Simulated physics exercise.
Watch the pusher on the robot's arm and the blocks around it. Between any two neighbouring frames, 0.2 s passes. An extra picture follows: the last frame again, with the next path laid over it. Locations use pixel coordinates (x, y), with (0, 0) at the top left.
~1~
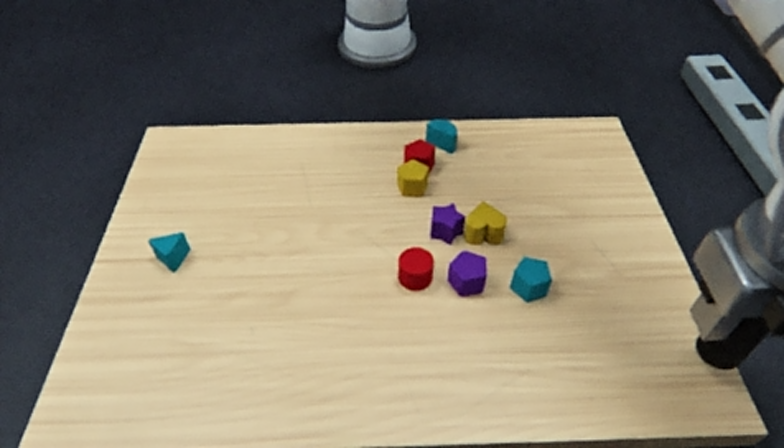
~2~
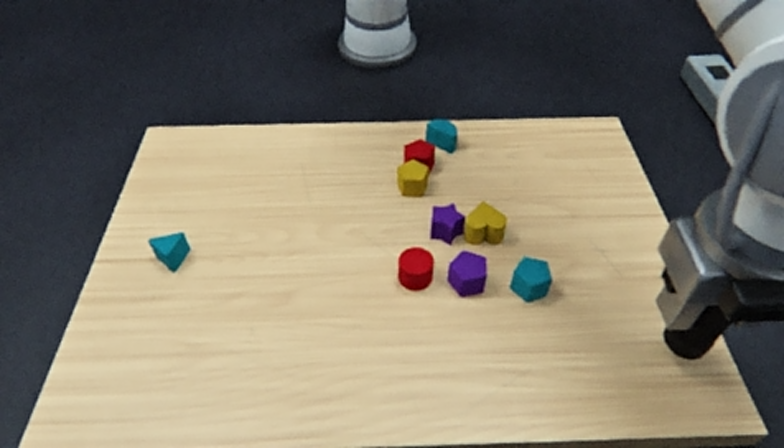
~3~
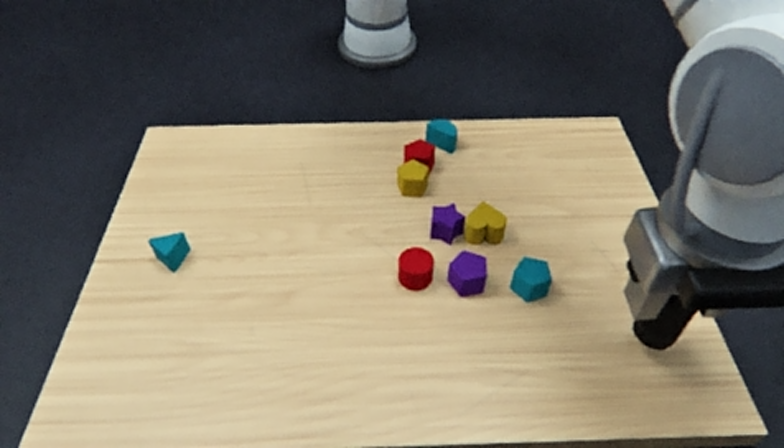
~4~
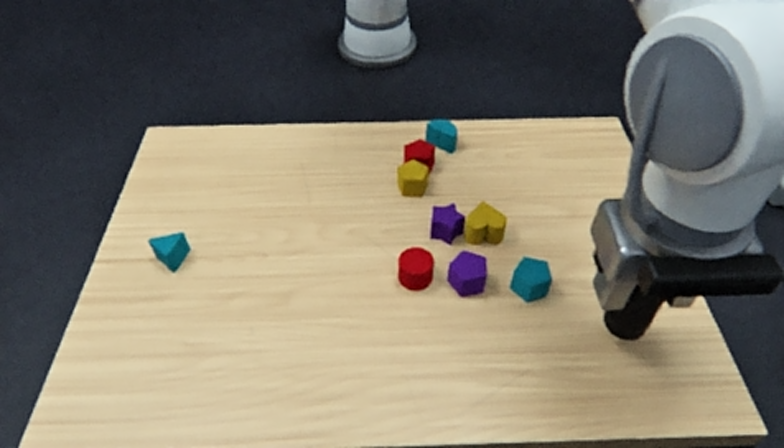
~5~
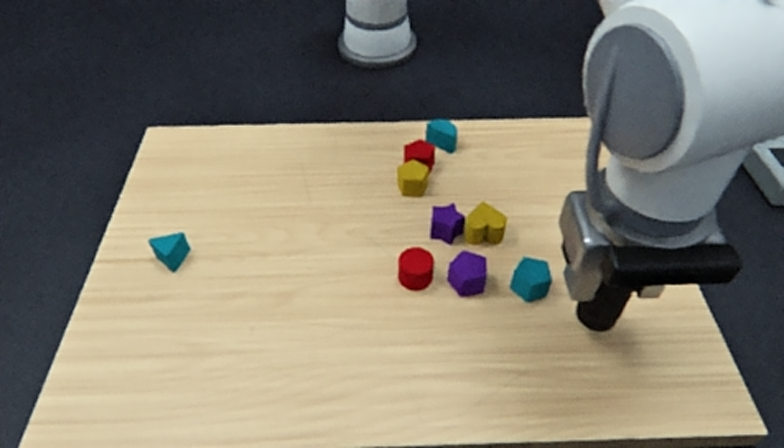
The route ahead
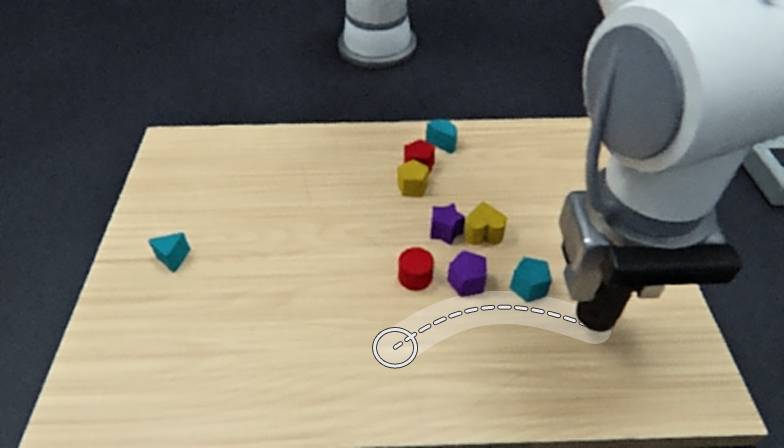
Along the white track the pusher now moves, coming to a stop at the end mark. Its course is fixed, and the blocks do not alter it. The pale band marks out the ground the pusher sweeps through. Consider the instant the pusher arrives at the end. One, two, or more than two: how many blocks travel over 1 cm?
I'm going with one.
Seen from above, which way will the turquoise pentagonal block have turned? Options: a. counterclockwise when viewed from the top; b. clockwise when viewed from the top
b (clockwise when viewed from the top)
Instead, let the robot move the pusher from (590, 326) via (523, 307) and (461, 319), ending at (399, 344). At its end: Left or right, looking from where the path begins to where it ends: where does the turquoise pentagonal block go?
It's set to shift right.
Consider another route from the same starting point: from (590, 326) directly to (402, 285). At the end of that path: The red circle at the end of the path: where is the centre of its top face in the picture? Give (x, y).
Most likely (384, 242).
The line goes from (590, 326) by way of (520, 308) and (454, 315) to (395, 347).
On the path given first. One third of the way, pusher at (523, 297); turquoise pentagonal block at (522, 262), turned 25° clockwise.
Two thirds of the way, pusher at (454, 304); turquoise pentagonal block at (522, 262), turned 25° clockwise.
At the end, pusher at (395, 337); purple pentagonal block unmoved; turquoise pentagonal block at (522, 262), turned 25° clockwise.
